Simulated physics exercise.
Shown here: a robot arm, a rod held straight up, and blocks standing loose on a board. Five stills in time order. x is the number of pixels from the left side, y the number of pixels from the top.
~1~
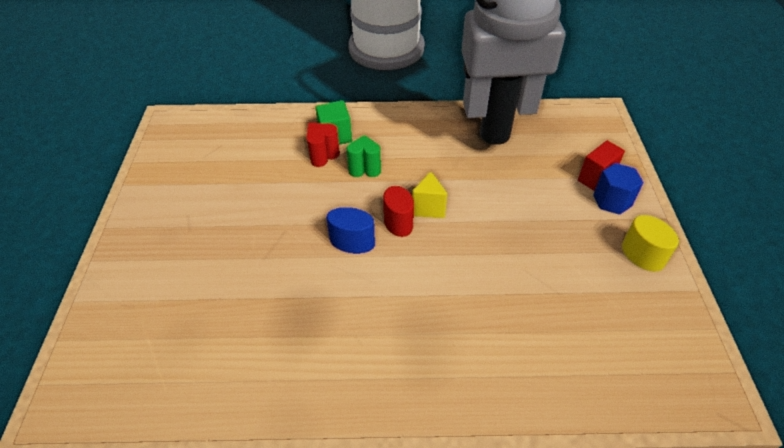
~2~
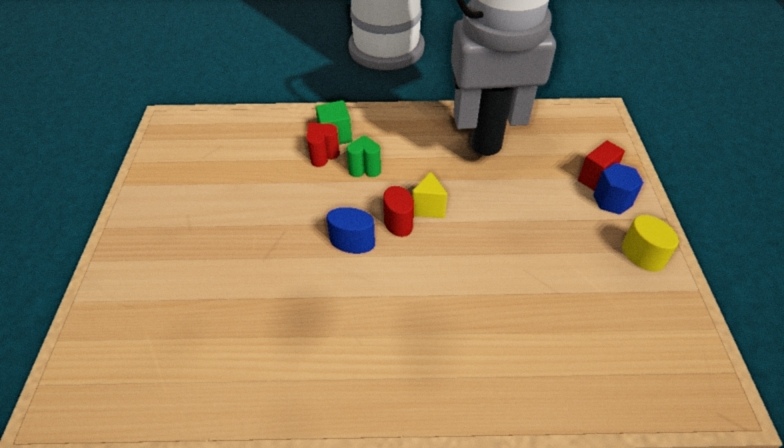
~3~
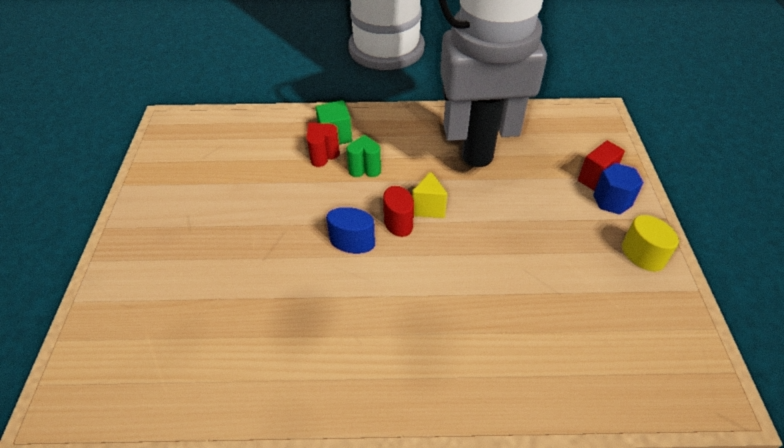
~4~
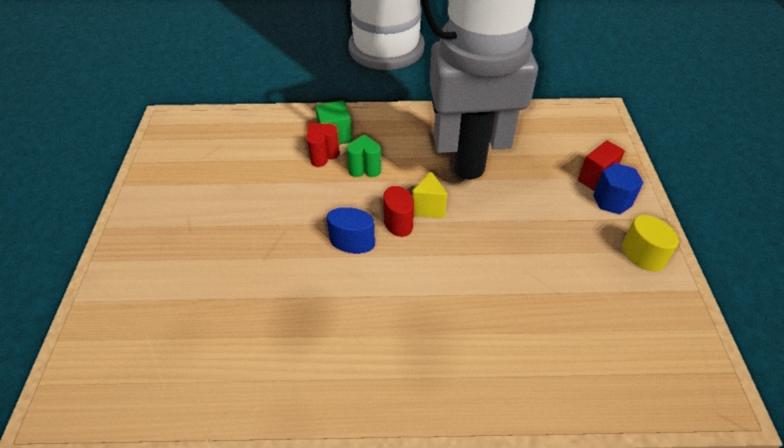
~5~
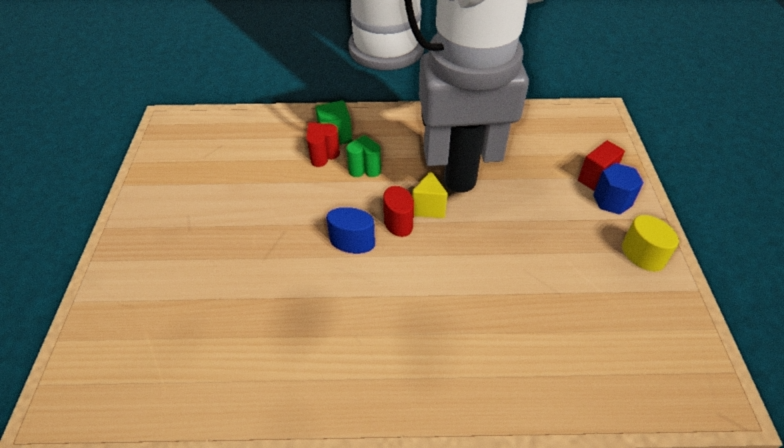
At first, a robot arm holds a dark upright rod near the back edge of a wooden board scattered with red, green, blue and yellow blocks. The arm then moves the rod steadily forward and to the left, until it is close beside the yellow triangle, while the blocks stay still.
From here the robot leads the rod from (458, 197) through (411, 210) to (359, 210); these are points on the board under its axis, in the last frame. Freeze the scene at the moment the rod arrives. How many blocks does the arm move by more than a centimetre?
It should be three or more.
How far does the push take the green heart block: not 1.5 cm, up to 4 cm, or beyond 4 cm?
It ends under 1.5 cm away.
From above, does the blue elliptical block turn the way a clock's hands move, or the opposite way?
Looking down on the board, it turns clockwise.
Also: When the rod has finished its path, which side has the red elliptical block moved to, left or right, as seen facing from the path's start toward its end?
With start-to-end as forward, it shifts left.
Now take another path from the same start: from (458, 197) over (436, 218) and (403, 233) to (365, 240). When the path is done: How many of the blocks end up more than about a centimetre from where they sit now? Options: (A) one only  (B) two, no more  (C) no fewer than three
That would be C.
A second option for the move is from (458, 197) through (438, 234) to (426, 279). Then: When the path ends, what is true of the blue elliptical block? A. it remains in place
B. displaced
Letter A.
On the path given first. One third of the way, rod (427, 193); blue elliptical block (346, 220); red elliptical block (377, 209); yellow triangle (405, 194).
Two thirds of the way, rod (393, 197); blue elliptical block (325, 232), turned 55° clockwise; red elliptical block (358, 229), turned 20° anticlockwise; yellow triangle (373, 205), turned 50° anticlockwise.
At the end, rod (358, 196); blue elliptical block (324, 233), turned 65° clockwise; green heart block still; red elliptical block (356, 238); yellow triangle (357, 213), turned 115° anticlockwise.
